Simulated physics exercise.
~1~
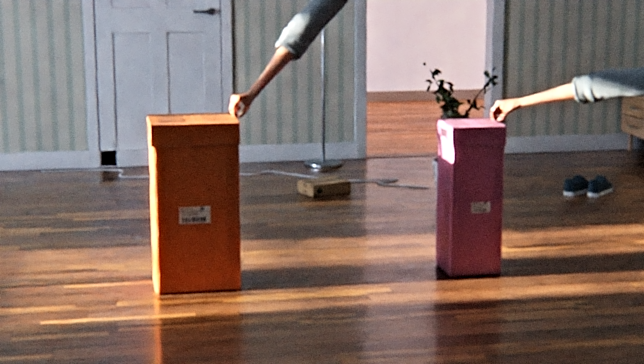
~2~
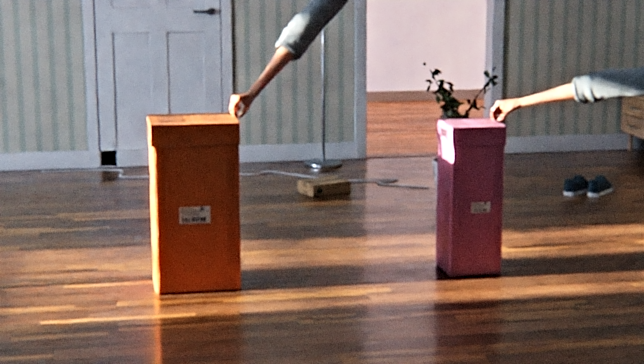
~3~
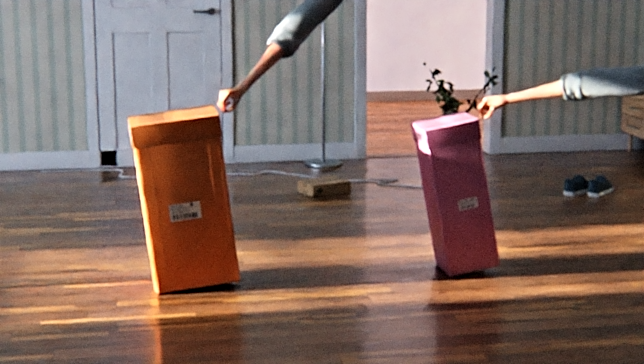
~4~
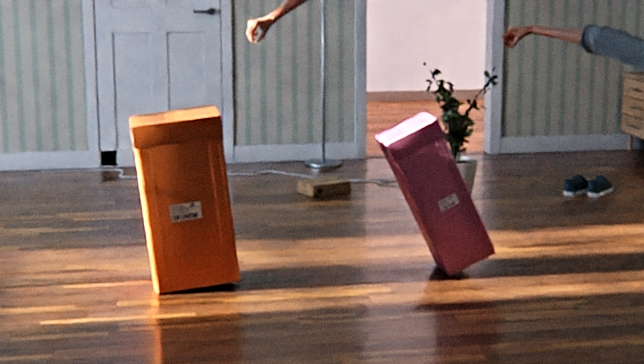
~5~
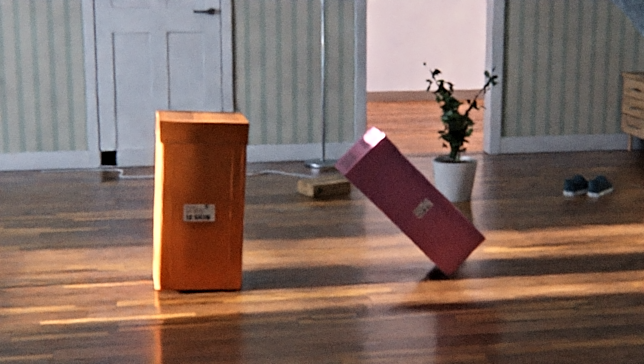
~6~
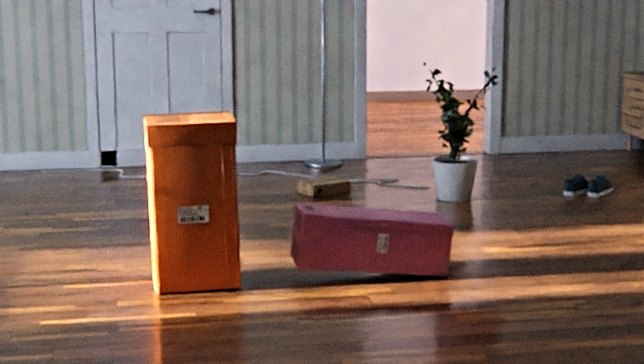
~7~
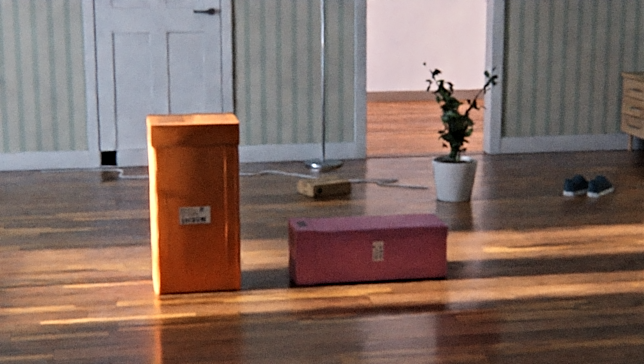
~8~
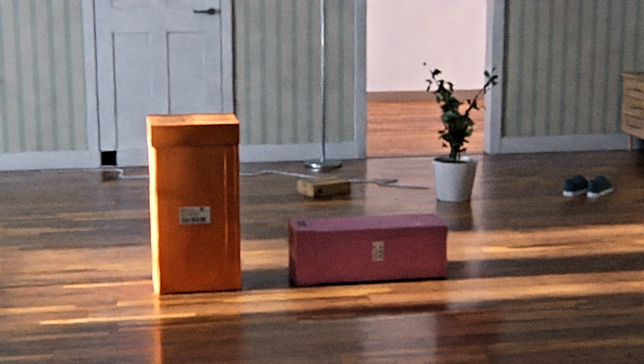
To begin with, a tall orange box and a slimmer pink box stand upright on a sunlit wooden floor, each with a hand at its top edge. The hands tip both boxes to the left, the pink one leaning a little further, then let go and draw back. The orange box rocks back to the right onto its base, wobbles slightly and settles. Meanwhile the pink box keeps toppling left, uncovering a potted plant behind it, and drops onto its side. At the end, the orange box stands upright while the pink one lies flat beside it.
